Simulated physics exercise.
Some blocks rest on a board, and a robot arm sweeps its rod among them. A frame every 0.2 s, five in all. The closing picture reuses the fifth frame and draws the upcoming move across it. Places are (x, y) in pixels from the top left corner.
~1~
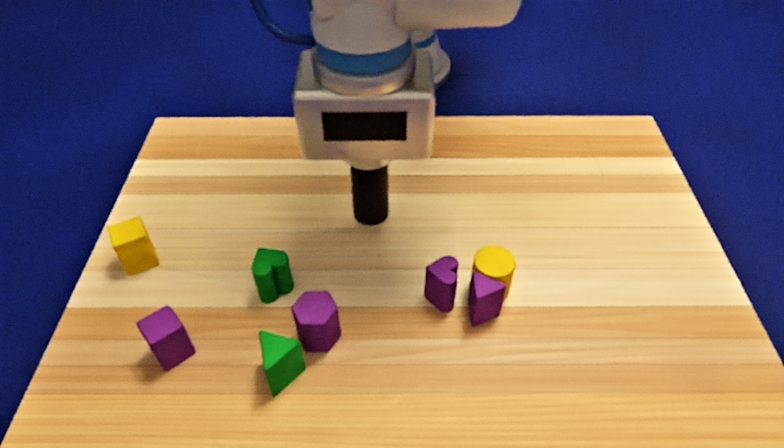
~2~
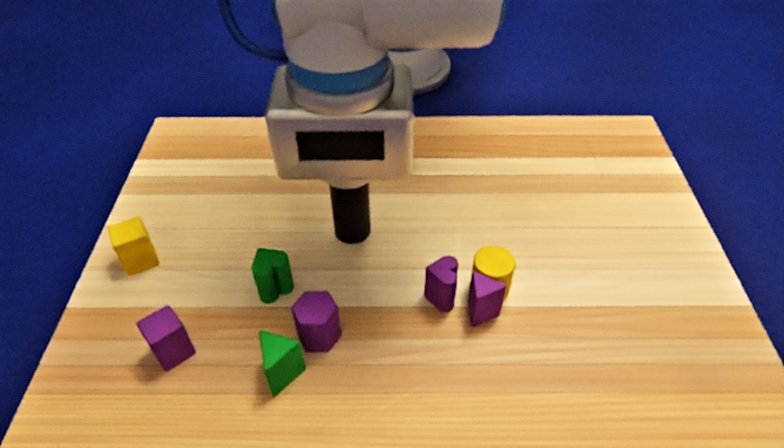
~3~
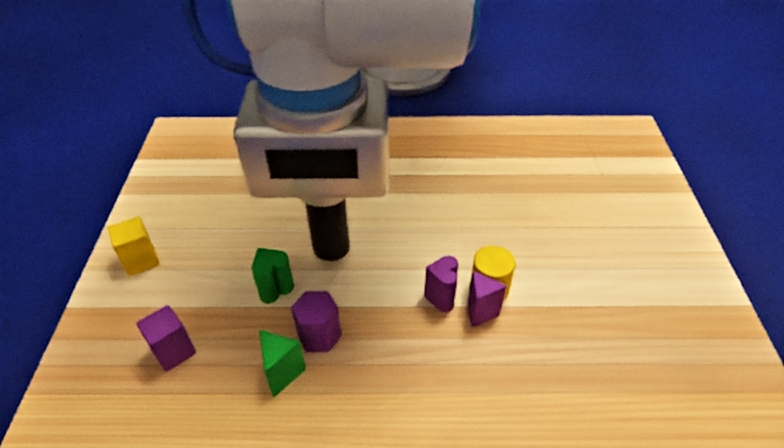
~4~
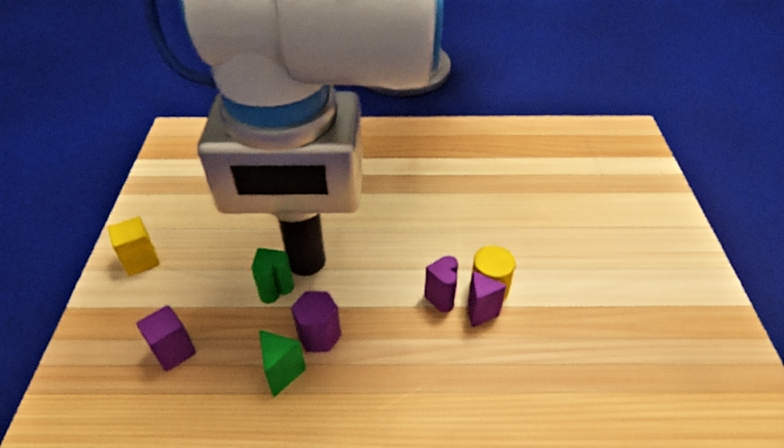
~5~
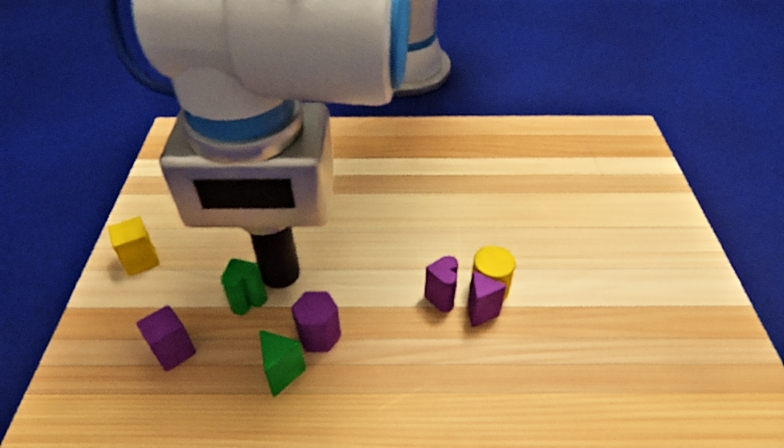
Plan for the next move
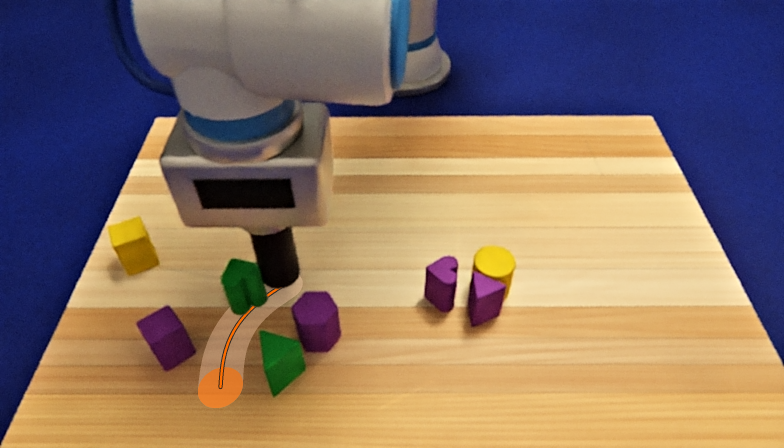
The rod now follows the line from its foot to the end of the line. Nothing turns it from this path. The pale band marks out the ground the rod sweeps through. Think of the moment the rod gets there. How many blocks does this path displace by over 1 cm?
Only one block.
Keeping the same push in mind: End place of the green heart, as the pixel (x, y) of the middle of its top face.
If I read the scene right, the answer is (190, 294).
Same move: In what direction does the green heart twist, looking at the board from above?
The sense of turning is clockwise.
The line goes from (283, 285) over (250, 310) and (227, 345) to (221, 387).
One third of the way, rod (245, 300); green heart (201, 286), turned 50° clockwise.
Two thirds of the way, rod (222, 336); green heart (190, 294), turned 95° clockwise.
At the end, rod (216, 377); purple square unmoved; green heart (190, 294), turned 95° clockwise.
